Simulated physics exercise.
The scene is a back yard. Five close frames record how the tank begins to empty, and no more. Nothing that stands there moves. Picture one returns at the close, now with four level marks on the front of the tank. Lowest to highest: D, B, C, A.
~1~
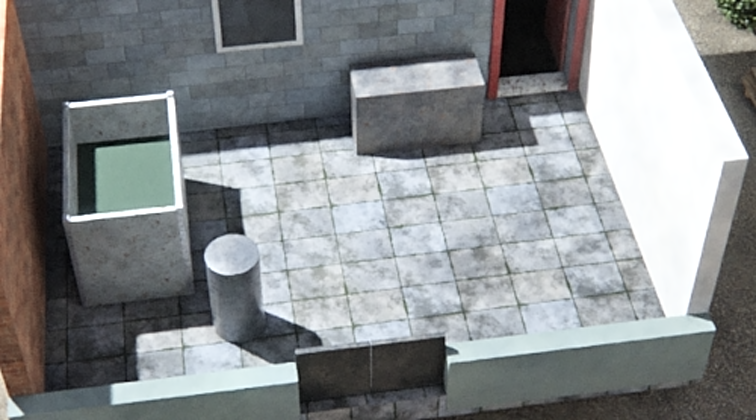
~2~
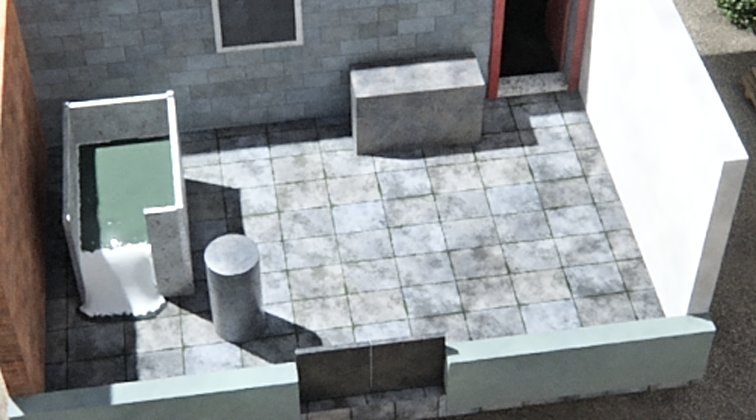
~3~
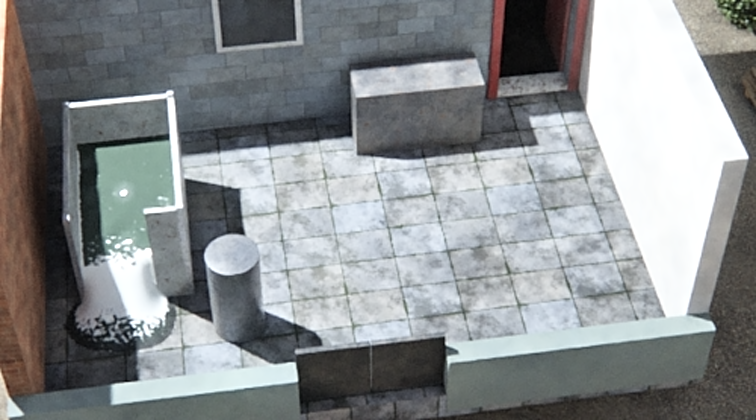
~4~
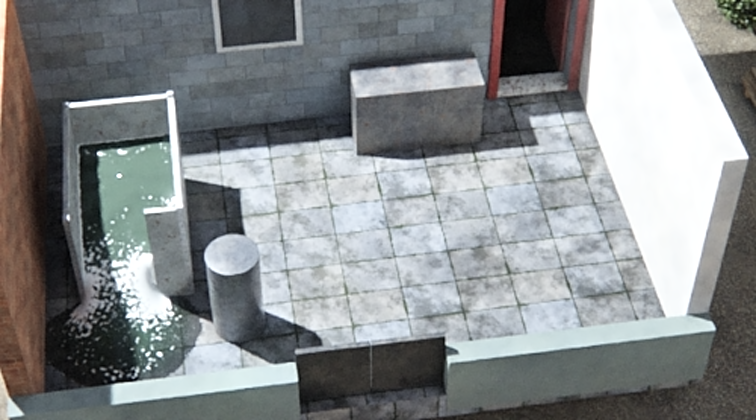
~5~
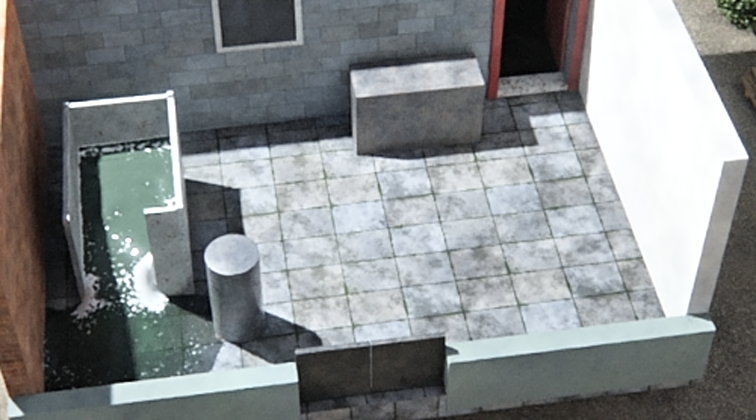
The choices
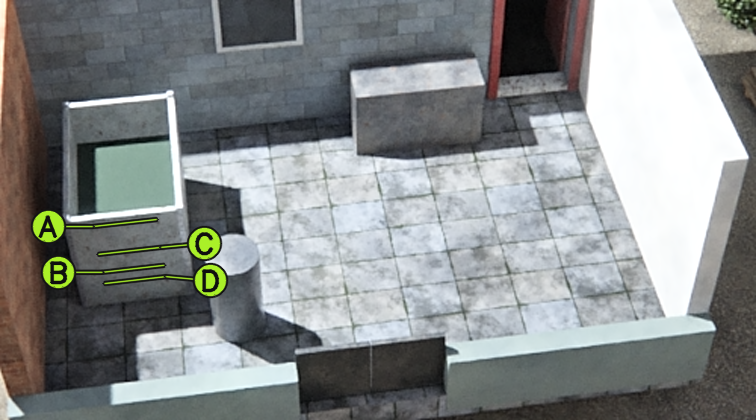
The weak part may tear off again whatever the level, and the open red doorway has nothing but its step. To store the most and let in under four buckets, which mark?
The limit is C.
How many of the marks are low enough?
Three of the four.
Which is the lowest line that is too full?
That would be A.
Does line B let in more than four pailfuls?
No, that is safe.
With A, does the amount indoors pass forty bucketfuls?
No.
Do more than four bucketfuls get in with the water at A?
Yes.
In lime, A at (124, 223); B at (133, 268); C at (129, 250); D at (135, 280); from the bottom up D, B, C, A.
For line A, about 14 bucketfuls get in.
For line B, nothing gets over.
For line C, a bucket or two gets in.
For line D, nothing gets over.
